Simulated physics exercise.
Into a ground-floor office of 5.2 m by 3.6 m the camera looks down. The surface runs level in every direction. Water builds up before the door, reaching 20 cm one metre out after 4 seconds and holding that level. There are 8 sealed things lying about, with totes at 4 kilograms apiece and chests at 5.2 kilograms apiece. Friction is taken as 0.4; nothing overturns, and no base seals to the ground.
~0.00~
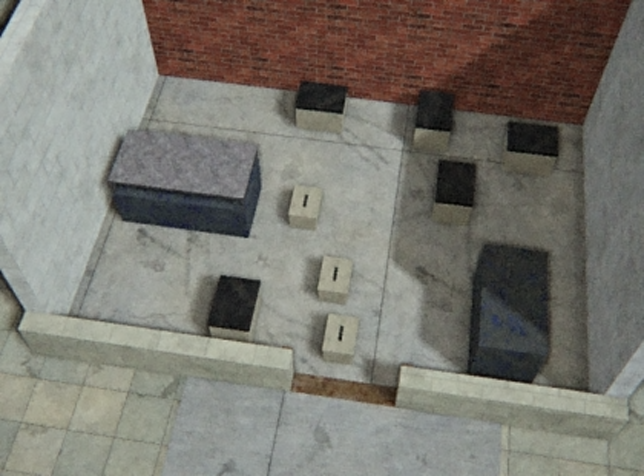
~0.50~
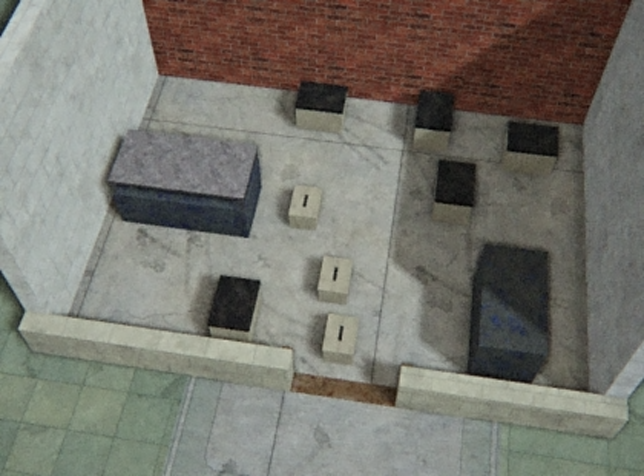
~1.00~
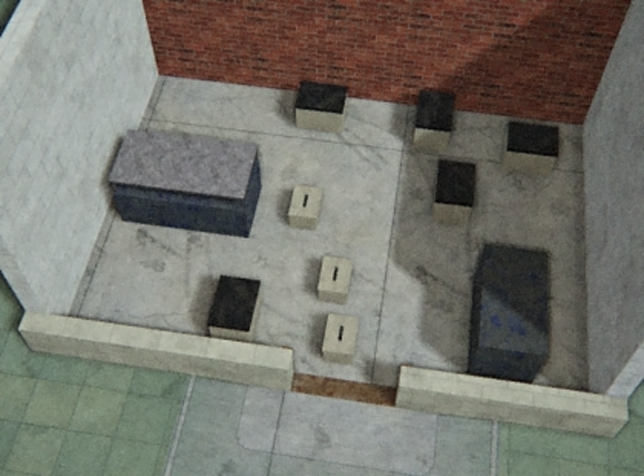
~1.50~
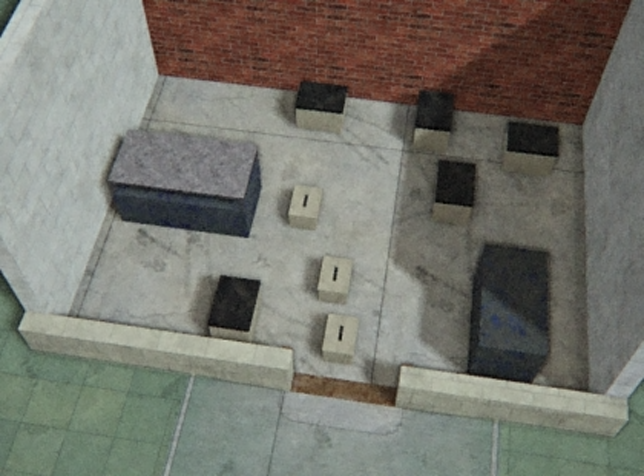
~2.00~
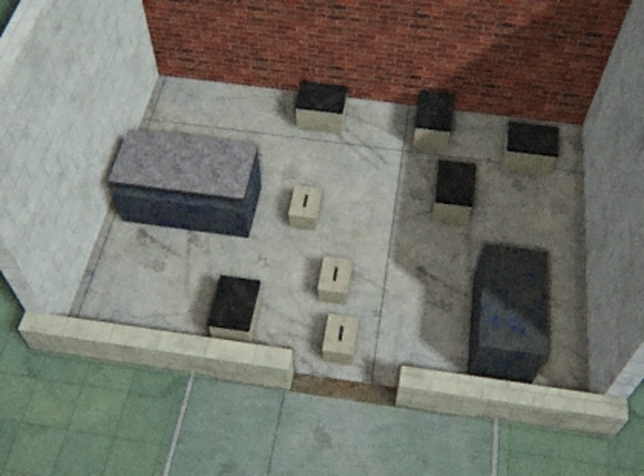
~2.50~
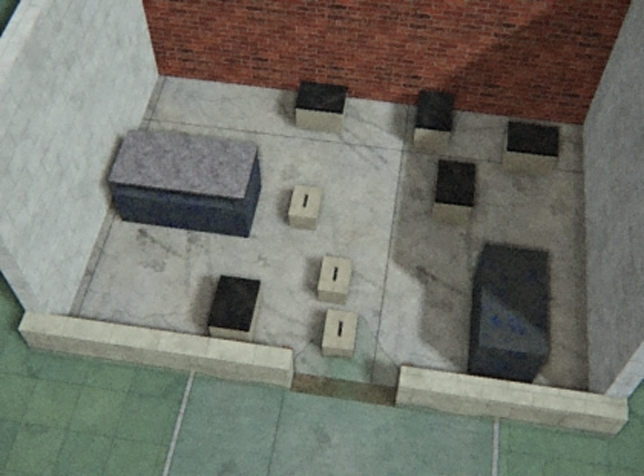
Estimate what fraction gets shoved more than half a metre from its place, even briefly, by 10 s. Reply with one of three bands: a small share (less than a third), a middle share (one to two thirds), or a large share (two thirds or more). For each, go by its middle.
A large share, two thirds or more.
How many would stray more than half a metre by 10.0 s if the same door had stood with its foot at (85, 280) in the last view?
In that case the number is 4.
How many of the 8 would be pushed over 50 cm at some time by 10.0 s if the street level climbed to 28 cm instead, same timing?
7.
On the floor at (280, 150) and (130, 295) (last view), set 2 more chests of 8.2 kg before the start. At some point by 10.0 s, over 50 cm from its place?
Order as asked: Farther and not as far.
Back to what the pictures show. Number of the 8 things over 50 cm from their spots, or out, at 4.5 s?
2.
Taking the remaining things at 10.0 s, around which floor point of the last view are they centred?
Close to (378, 184).
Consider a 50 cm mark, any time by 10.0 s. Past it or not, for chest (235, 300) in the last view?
The verdict is a smaller shift.
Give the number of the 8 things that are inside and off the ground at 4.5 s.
At that moment 1.
After 3.5 s 0 of 8 are over 50 cm from their spots; 0 afloat.
After 4.5 s 2 of 8 are over 50 cm from their spots; 1 afloat.
After 7.0 s 5 of 8 are over 50 cm from their spots; 7 afloat.
After 10.0 s 7 of 8 are over 50 cm from their spots, and 7 have been at some point; 7 afloat.
